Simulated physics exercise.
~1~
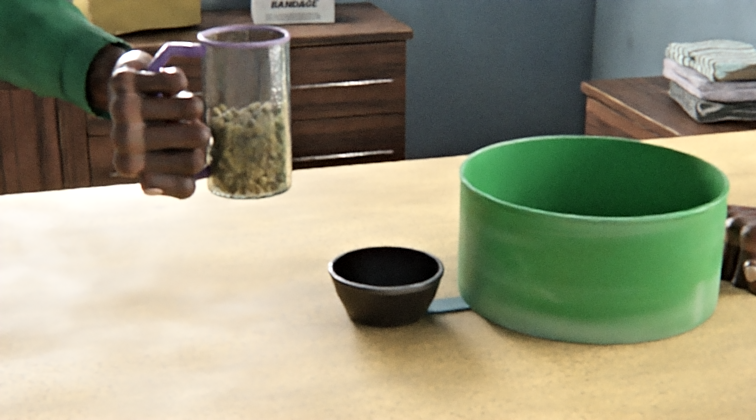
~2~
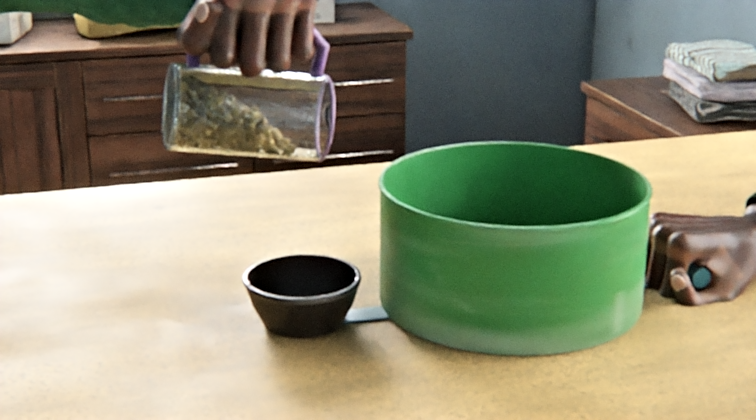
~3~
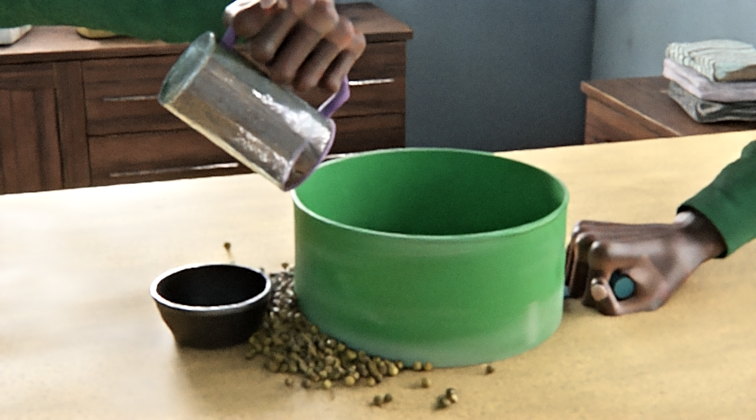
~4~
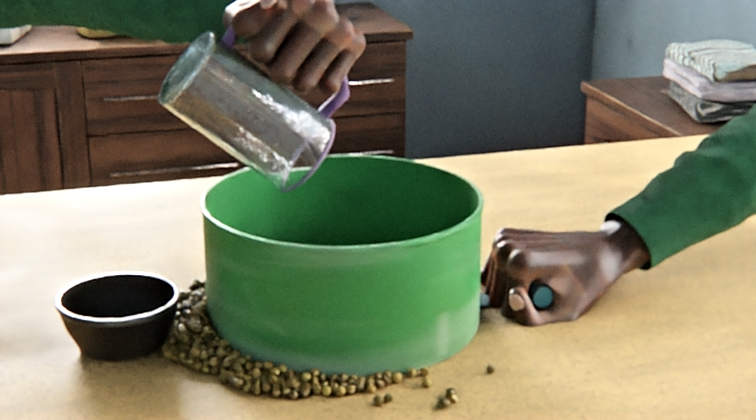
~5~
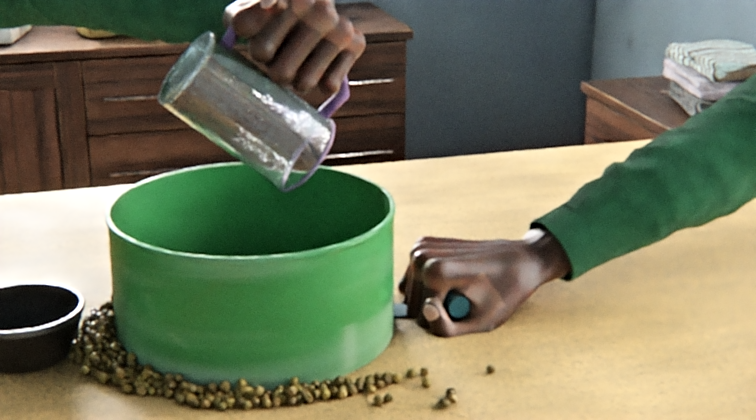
At first, a hand on the left holds a clear cup with a purple handle, partly filled with small greenish-brown pieces, above a table where a black bowl and a larger green pot sit joined by a strip. The cup tips onto its side while another hand comes into view at the right of the pot, and the dishes slide left together. As the cup tilts further, mouth down, the pieces spill onto the tabletop. The emptied cup stays tilted while the dishes continue left, pushing the pile along. Finally, nearly all the pieces lie scattered on the table around the pot's base.
